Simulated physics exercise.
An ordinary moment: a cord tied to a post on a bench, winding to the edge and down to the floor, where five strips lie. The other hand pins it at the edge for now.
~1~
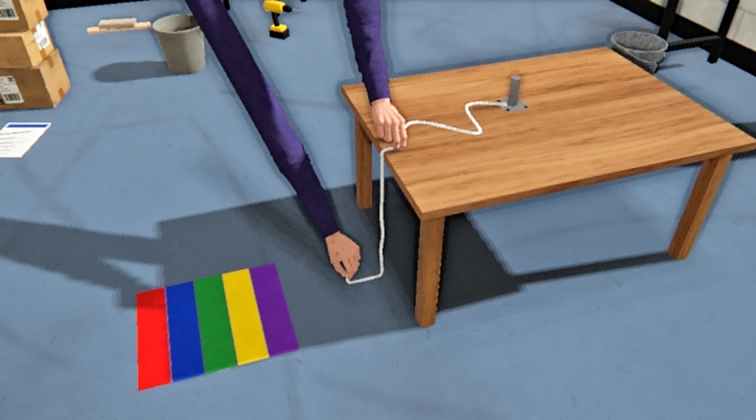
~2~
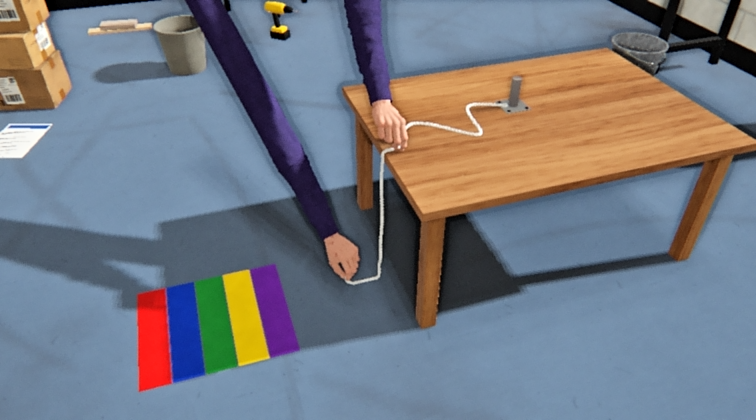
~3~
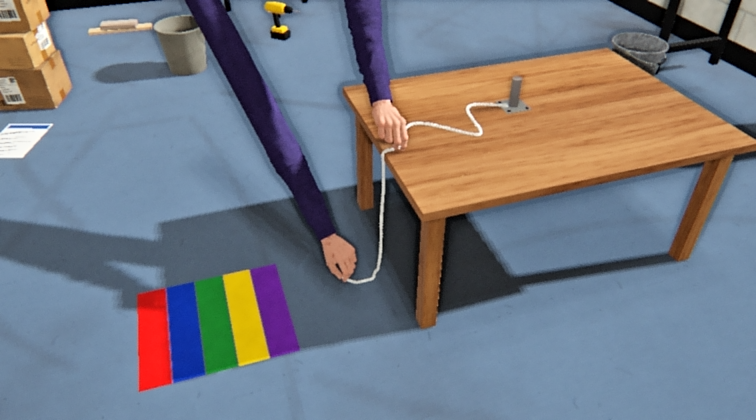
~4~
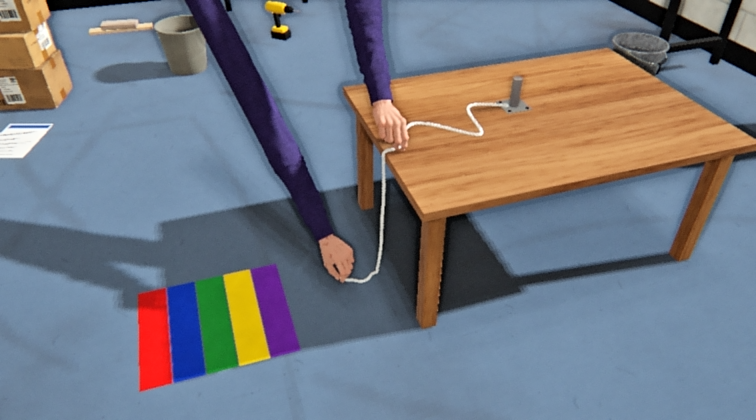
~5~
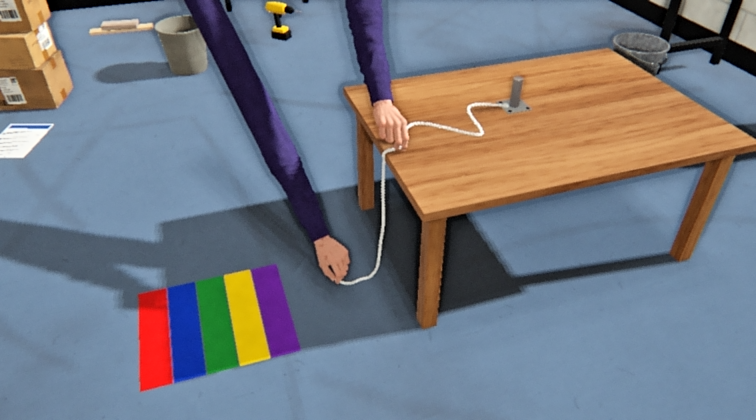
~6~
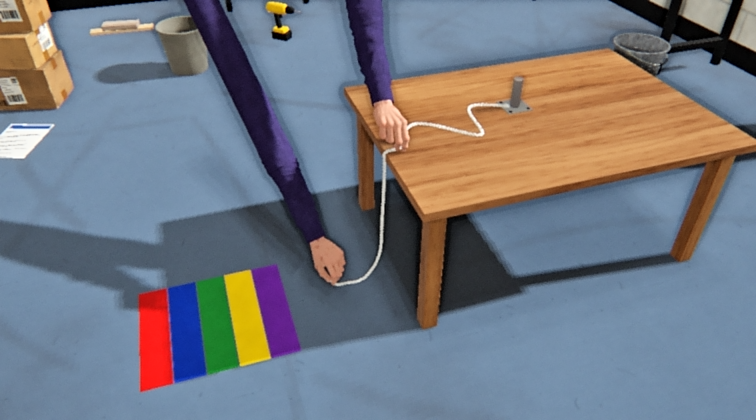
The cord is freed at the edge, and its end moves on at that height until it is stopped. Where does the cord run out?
Over red.
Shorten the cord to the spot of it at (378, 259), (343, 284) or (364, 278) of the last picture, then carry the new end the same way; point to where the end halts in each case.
Near (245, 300), (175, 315) and (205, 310).
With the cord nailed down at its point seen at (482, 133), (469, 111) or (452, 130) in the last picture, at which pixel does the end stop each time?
The places are (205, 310), (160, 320) and (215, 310).
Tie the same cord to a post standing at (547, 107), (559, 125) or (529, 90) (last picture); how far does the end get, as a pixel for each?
Near (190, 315), (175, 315) and (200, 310).
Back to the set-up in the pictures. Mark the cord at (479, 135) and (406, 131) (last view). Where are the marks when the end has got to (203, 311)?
At (429, 133), then (372, 174).
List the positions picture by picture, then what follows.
End (347, 276); purple (280, 335); yellow (250, 343); green (219, 351); blue (187, 359); red (154, 367), in the first frame.
End (346, 277); cord through (477, 105) (478, 135) (413, 124) (383, 155) (382, 211) (380, 262), in the second frame.
End (343, 278), in the third frame.
End (340, 278); cord through (478, 105) (478, 135) (413, 124) (384, 155) (383, 211) (379, 263), in the fourth frame.
End (336, 280), in the fifth frame.
End (331, 281); cord through (479, 105) (479, 135) (414, 124) (385, 155) (383, 212) (375, 264), in the sixth frame.
A little later, end near (203, 311); over green.
Next, end near (170, 318); over blue.
When it is tight, end near (150, 323); over red. The end stops over the red strip.
